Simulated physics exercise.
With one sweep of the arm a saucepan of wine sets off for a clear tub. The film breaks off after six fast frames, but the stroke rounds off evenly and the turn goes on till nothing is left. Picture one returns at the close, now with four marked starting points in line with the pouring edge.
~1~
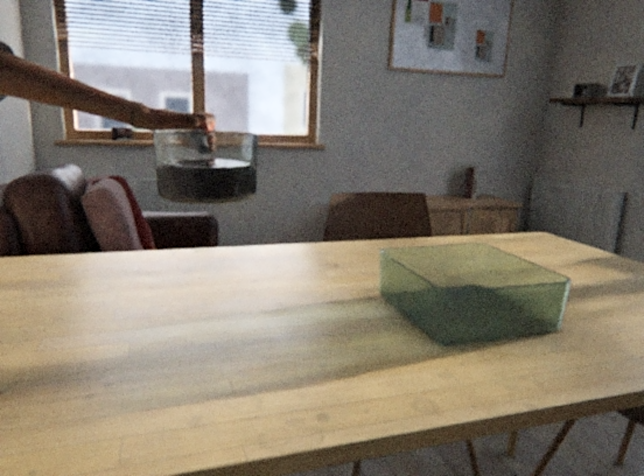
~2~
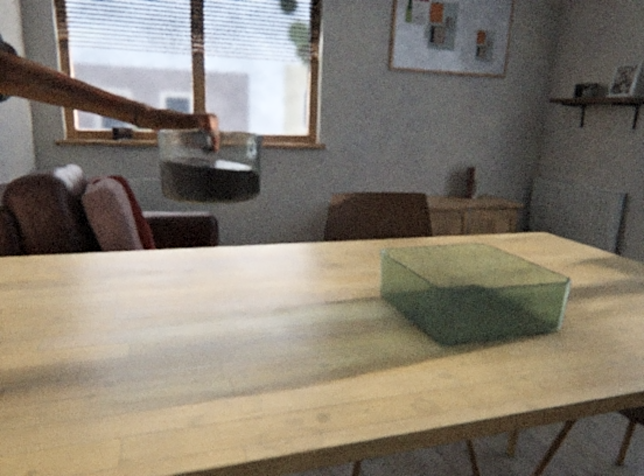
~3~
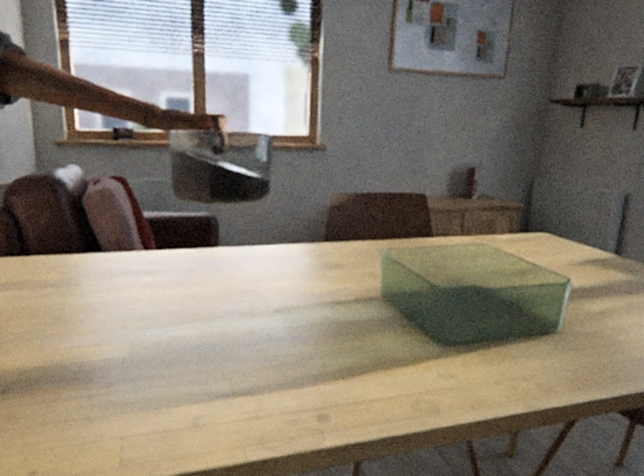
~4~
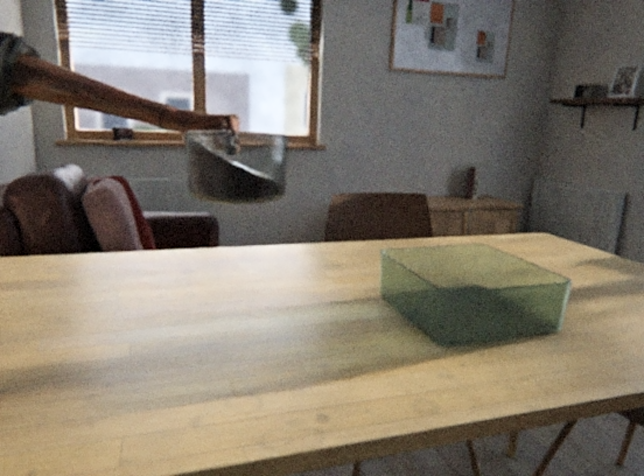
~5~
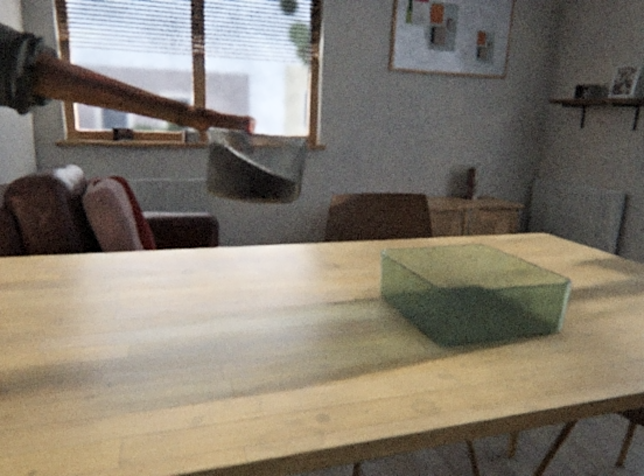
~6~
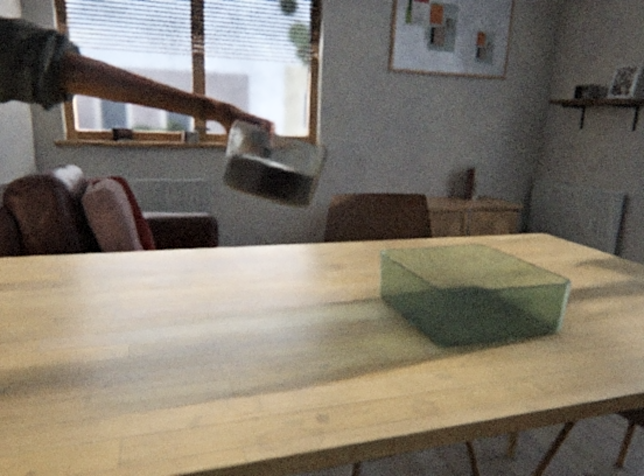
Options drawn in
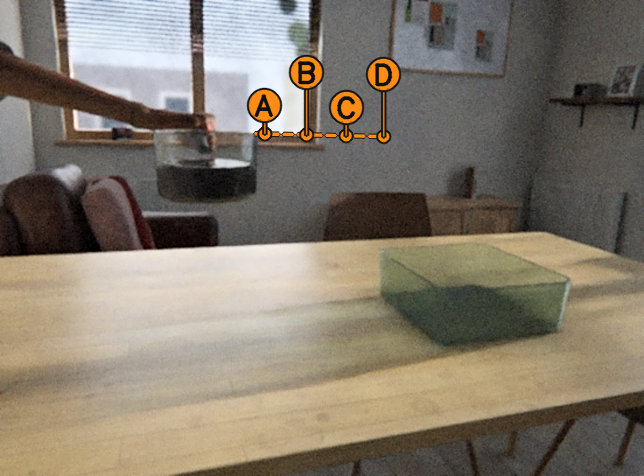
In a dim living room, an arm held a clear pan of dark liquid above a wooden table and moved it rightward, the liquid sloshing, then tilted it slightly toward a greenish clear tub.
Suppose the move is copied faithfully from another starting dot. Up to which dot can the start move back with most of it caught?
Go for B.
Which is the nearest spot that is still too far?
The answer is A.
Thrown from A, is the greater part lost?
Yes, that goes wrong.
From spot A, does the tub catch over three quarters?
No, less.
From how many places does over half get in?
Three of them.
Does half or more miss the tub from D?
No, not at all.
On the marked copy, A at (264, 133); B at (306, 134); C at (346, 135); D at (383, 136).
If A is chosen, about 33 % lands in the tub, 57 % falls short and 10 % goes beside or beyond.
If B is chosen, about 62 % lands in the tub, 25 % falls short and 13 % goes beside or beyond.
If C is chosen, about 88 % lands in the tub, 6 % falls short and 6 % goes beside or beyond.
If D is chosen, about 75 % lands in the tub, 7 % falls short and 18 % goes beside or beyond.
